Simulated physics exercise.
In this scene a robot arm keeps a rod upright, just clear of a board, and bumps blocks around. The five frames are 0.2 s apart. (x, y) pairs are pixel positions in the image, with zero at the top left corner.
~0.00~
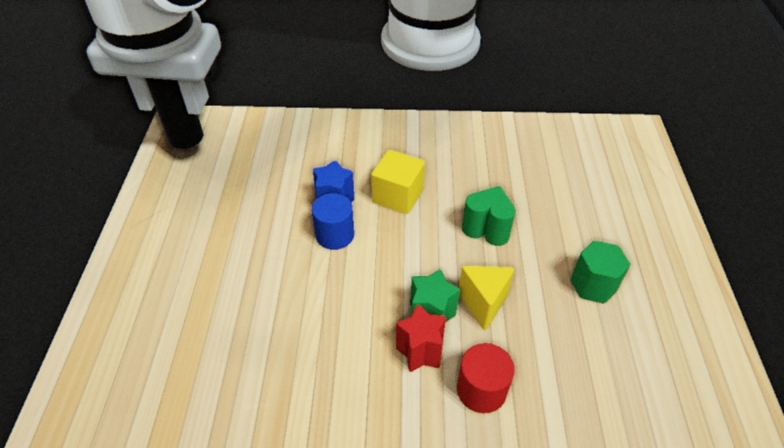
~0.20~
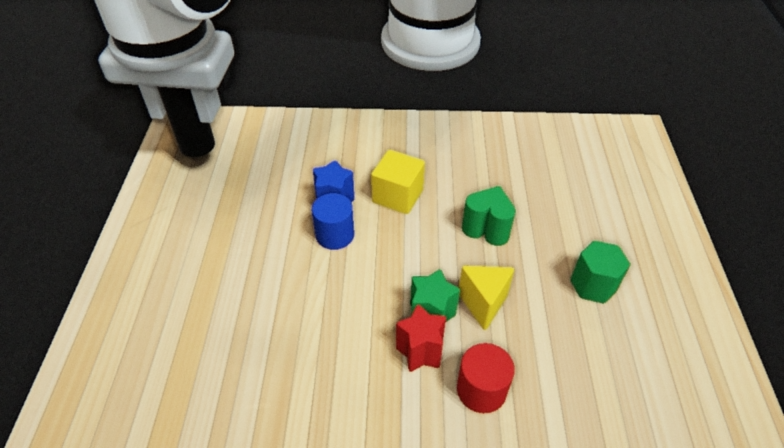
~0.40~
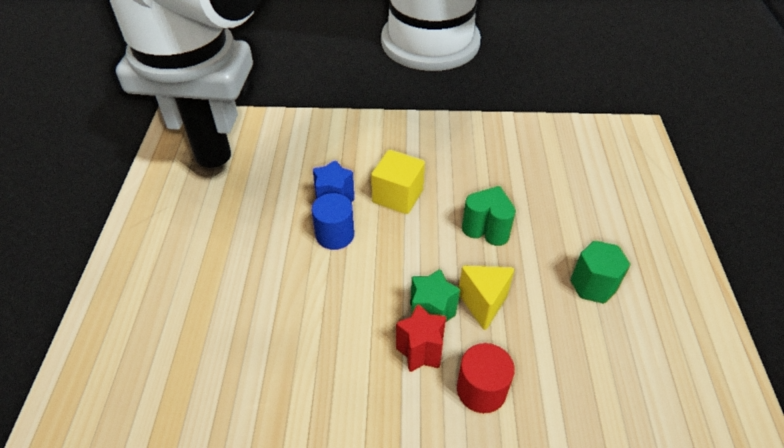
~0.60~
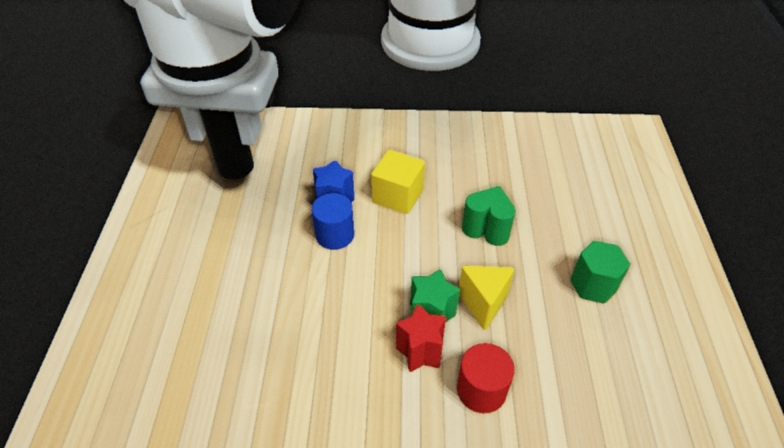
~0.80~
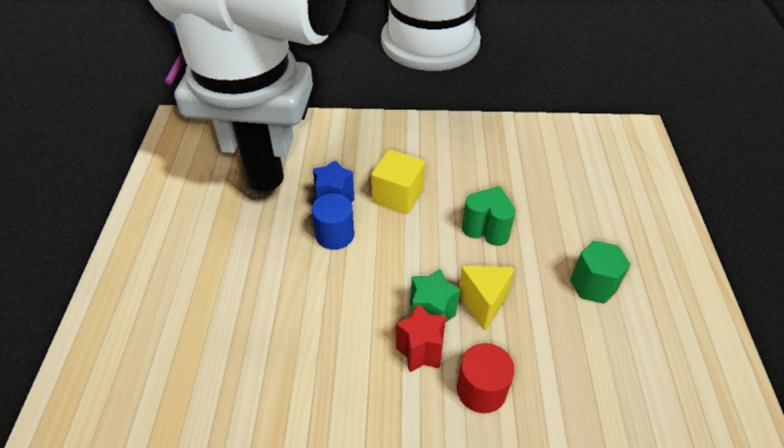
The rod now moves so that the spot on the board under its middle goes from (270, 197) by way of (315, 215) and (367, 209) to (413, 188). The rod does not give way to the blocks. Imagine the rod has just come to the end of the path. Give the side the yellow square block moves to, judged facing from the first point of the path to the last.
The left-hand side.
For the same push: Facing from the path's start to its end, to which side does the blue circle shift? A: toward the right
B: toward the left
A (toward the right)
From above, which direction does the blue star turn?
Top view: Counterclockwise.
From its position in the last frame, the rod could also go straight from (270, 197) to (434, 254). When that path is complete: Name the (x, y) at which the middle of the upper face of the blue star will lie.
Its top centre is at about (362, 174).
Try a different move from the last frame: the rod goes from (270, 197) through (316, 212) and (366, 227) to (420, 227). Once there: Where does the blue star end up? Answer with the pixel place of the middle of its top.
In the picture, it is at (367, 173).
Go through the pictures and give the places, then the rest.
The first frame shows rod tip at (186, 138); block tops, blue star at (331, 174); blue circle at (332, 207); yellow square block at (398, 167); green heart block at (492, 202).
The second frame shows rod at (198, 146); blocks unchanged.
The third frame shows rod at (214, 156); blocks unchanged.
The fourth frame shows rod at (236, 167); blocks unchanged.
The fifth frame shows rod at (266, 179); blue star at (331, 174); blue circle at (332, 207); yellow square block at (398, 167); green heart block at (492, 202).
On the path given first. One third of the way, rod at (313, 197); blue star at (343, 174), turned 20° anticlockwise; blue circle at (336, 209).
Two thirds of the way, rod at (367, 190); blue star at (375, 157), turned 65° anticlockwise; blue circle at (354, 217); yellow square block at (421, 156), turned 35° clockwise.
At the end, rod at (413, 170); blue star at (386, 145), turned 120° anticlockwise; blue circle at (354, 217); yellow square block at (443, 143), turned 30° clockwise; green heart block in place.
